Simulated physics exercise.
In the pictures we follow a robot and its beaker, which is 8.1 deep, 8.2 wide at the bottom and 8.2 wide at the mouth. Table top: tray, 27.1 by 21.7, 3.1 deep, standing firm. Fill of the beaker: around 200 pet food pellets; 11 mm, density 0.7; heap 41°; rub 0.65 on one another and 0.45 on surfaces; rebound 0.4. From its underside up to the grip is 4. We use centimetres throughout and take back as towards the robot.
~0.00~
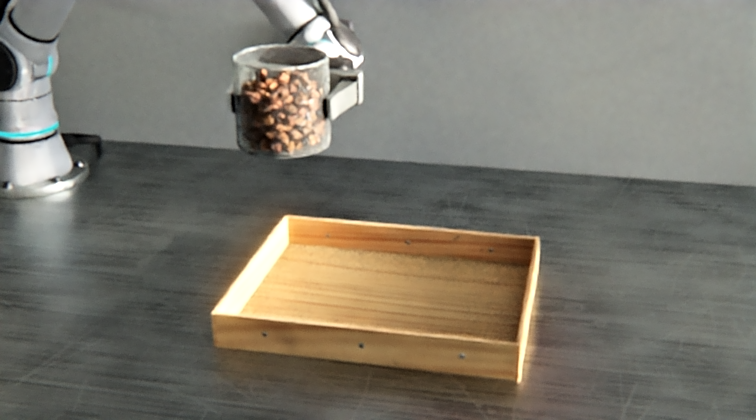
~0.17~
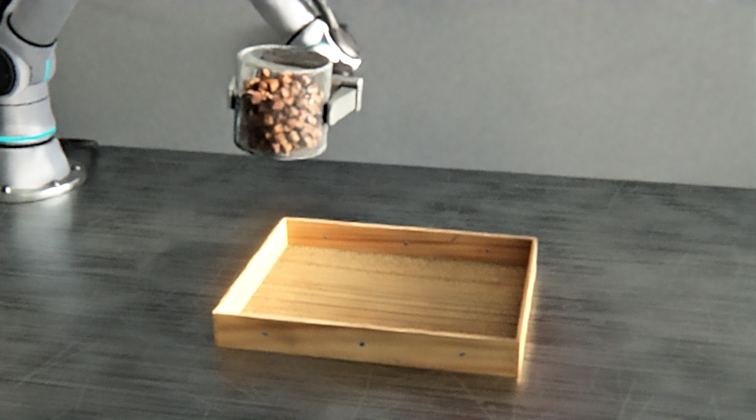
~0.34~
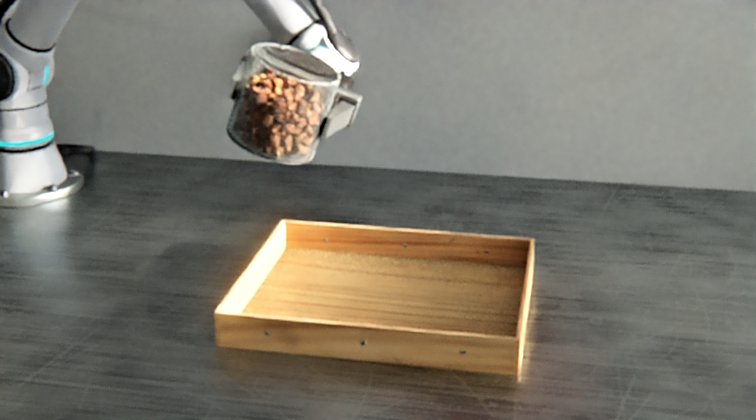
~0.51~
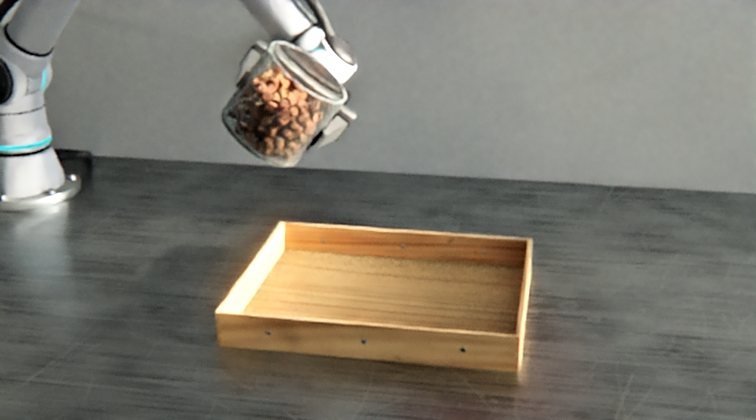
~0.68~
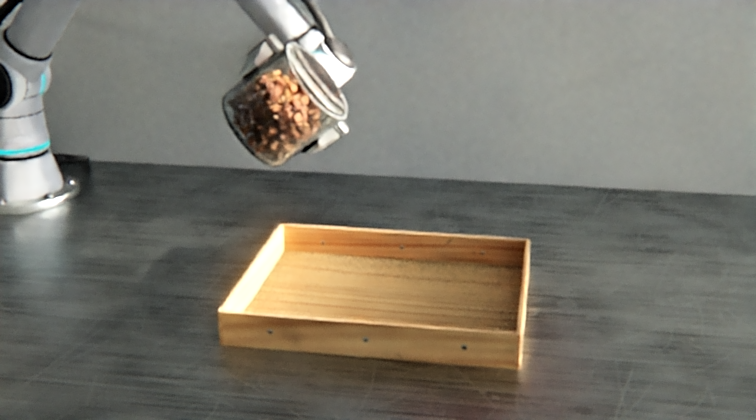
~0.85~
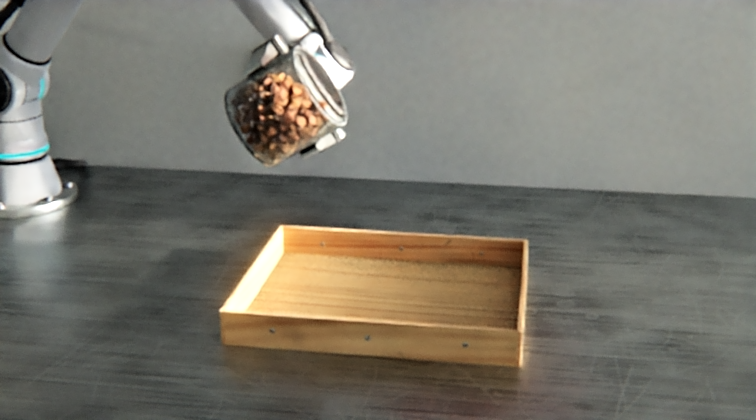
A robot arm held a clear beaker full of brown pellets above an empty wooden tray on a dark table, then steadily tilted it over to the right, with the pellets still inside.
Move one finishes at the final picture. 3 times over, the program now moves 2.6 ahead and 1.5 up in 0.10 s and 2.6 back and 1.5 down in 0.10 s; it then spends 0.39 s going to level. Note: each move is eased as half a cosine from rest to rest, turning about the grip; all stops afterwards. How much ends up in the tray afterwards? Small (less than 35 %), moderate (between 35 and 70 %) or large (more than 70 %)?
Small.
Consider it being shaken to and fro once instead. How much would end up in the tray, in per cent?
Then roughly 5 percent.
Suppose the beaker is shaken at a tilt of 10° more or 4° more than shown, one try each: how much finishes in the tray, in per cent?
They would come to near 40 and 30 per cent.
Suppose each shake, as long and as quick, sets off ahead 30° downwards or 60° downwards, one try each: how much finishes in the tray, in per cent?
It comes to around 0 per cent on the first try and around 0 per cent on the second.
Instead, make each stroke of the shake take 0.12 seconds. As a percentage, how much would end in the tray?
The share would be near 5 %.
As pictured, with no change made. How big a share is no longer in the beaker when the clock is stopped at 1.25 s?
So far around 15 % is out.
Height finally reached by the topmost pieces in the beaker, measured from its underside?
The top sits some 7.0 cm up.
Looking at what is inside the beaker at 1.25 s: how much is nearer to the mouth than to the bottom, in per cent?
About 45 per cent.
After 1.25 s, tilted 57° forward, highest piece 21 above the table; 178 in the beaker, 12 in the tray, 14 in flight or on a rim.
After 1.64 s, tilted 29° forward, highest piece 22 above the table; 157 in the beaker, 47 in the tray.
After 2.04 s, level, highest piece 23 above the table; 157 in the beaker, 47 in the tray.
After 3.09 s, level, highest piece 23 above the table; 157 in the beaker, 47 in the tray.
In the end, 157 in the beaker, 47 in the tray. That is 23 % in the tray.
